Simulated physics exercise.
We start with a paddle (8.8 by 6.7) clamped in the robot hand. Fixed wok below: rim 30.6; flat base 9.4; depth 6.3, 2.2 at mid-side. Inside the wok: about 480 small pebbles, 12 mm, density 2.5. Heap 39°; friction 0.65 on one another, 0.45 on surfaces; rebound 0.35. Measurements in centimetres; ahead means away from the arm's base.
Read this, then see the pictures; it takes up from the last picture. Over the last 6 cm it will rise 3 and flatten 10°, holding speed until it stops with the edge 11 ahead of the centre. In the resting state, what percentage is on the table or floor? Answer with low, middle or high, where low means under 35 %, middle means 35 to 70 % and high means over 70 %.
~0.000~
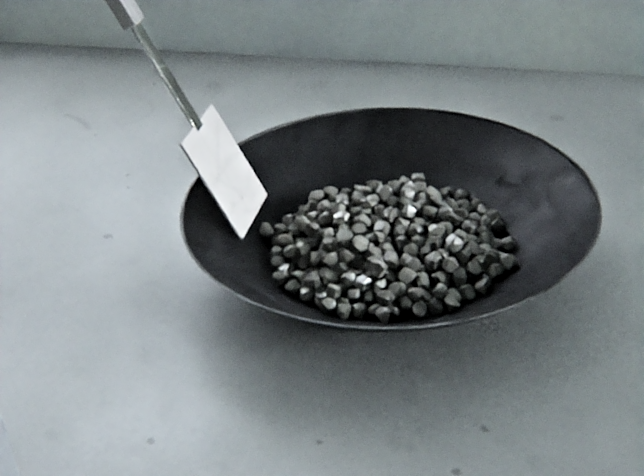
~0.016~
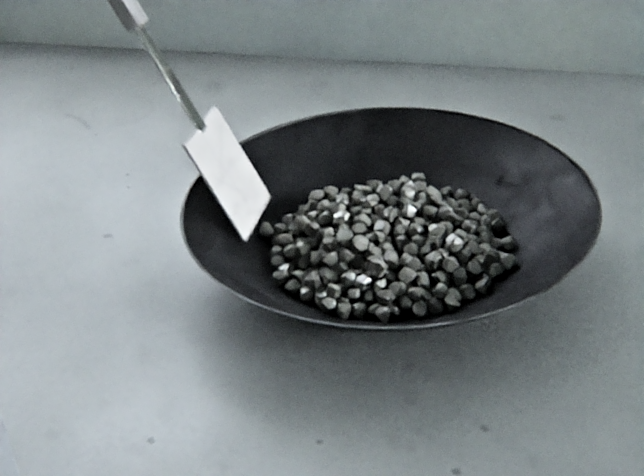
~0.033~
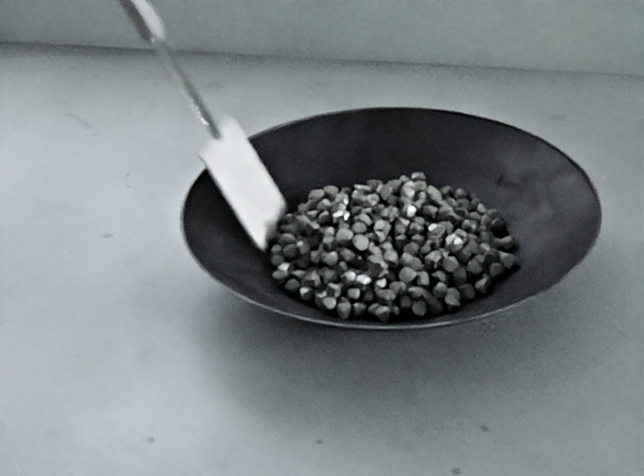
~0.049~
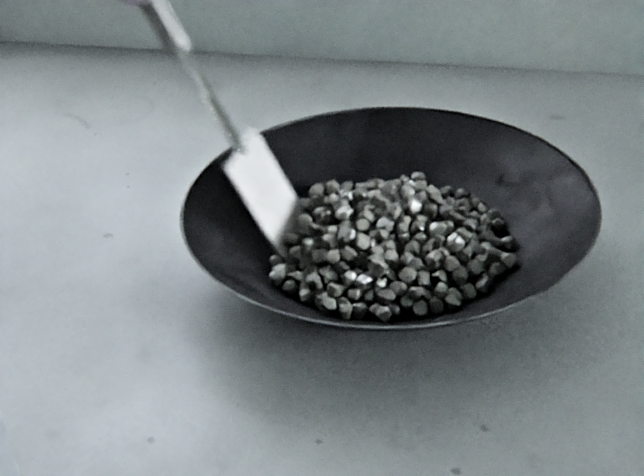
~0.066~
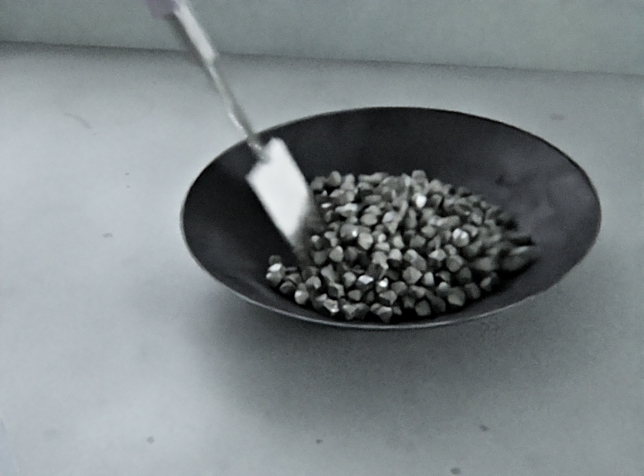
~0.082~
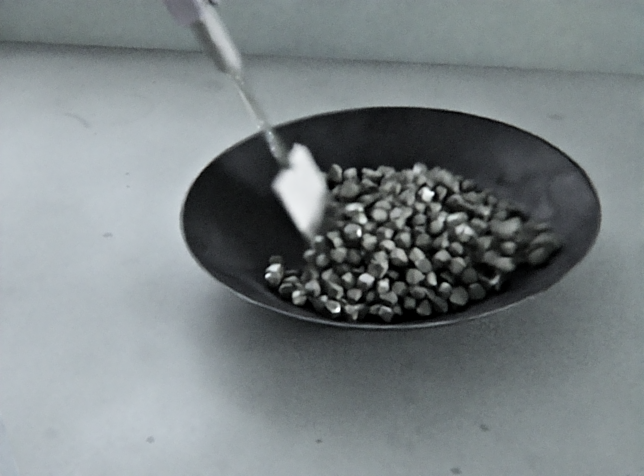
Middle.
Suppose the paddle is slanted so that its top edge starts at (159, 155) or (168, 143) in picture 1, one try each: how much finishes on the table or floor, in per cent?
About 40 and 40 per cent.
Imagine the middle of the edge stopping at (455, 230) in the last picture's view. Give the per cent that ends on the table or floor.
About 15 per cent.
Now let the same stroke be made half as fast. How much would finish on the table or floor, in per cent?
30 per cent, roughly.
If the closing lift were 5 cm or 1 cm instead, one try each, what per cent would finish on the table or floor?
Some 40 and 45 per cent.
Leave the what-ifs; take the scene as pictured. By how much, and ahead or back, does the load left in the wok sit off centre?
2.5 cm ahead.
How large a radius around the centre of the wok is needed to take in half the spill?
About 38 cm out from the centre.
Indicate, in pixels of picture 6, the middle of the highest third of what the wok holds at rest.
About (460, 236).
After 0.13 s, sloping 64°, highest piece 8 above the table; 481 in the wok, 1 on the blade or in flight.
After 0.17 s, sloping 62°, highest piece 9 above the table; 469 in the wok, 13 on the blade or in flight.
After 0.39 s, sloping 54°, highest piece 12 above the table; 278 in the wok, 103 on the table or floor, 101 on the blade or in flight.
After 1.44 s, sloping 54°, highest piece 5 above the table; 277 in the wok, 205 on the table or floor.
At rest, 277 in the wok, 205 on the table or floor. That is 43 % on the table or floor.
